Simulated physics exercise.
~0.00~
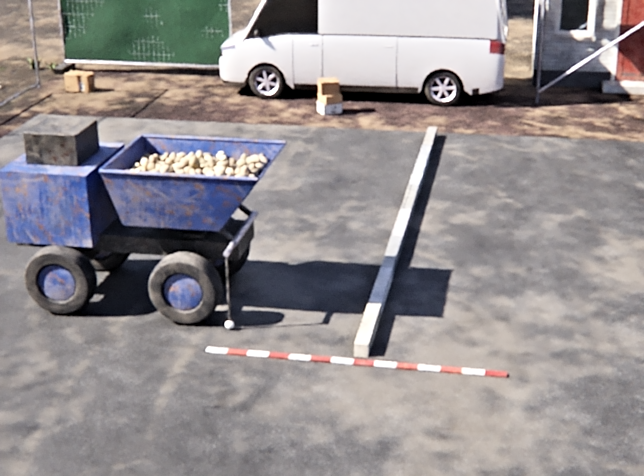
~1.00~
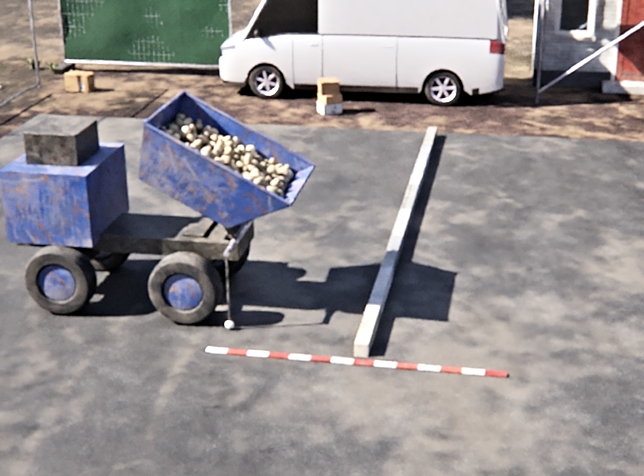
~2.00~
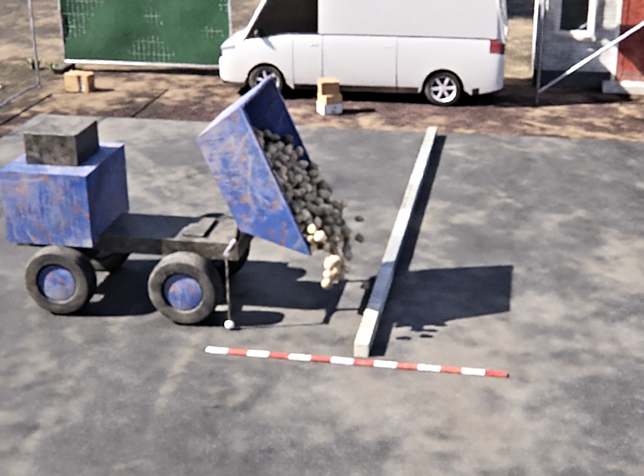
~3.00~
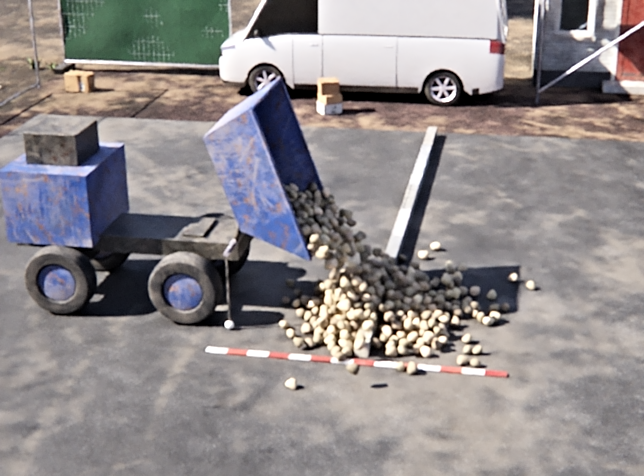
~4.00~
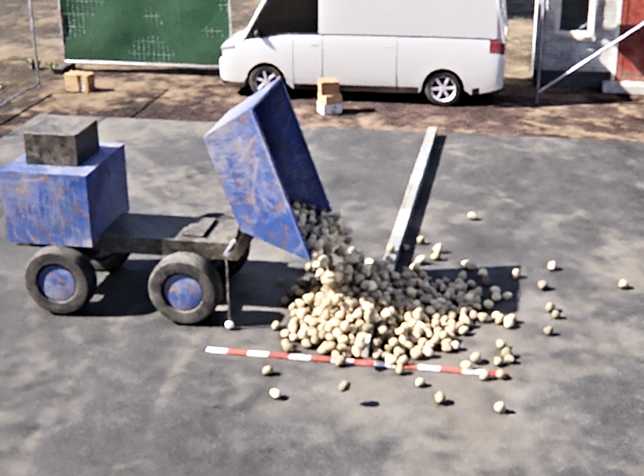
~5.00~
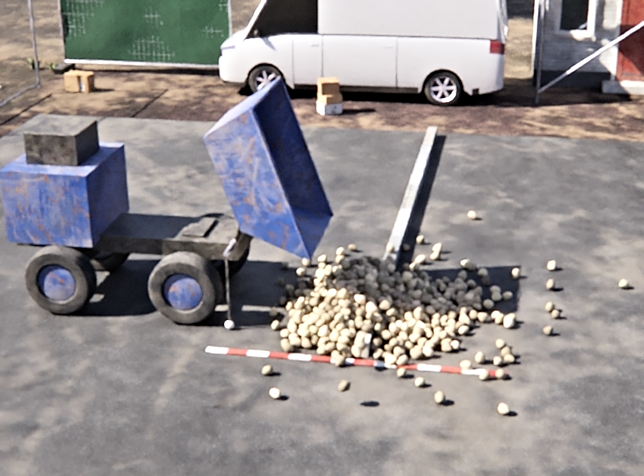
The clip shows a small blue dumper tipping its body steeply to the right, pouring rounded stones onto the ground and over a pale kerb, until the raised body is empty and the stones lie in a heap across the kerb, with some scattered around.
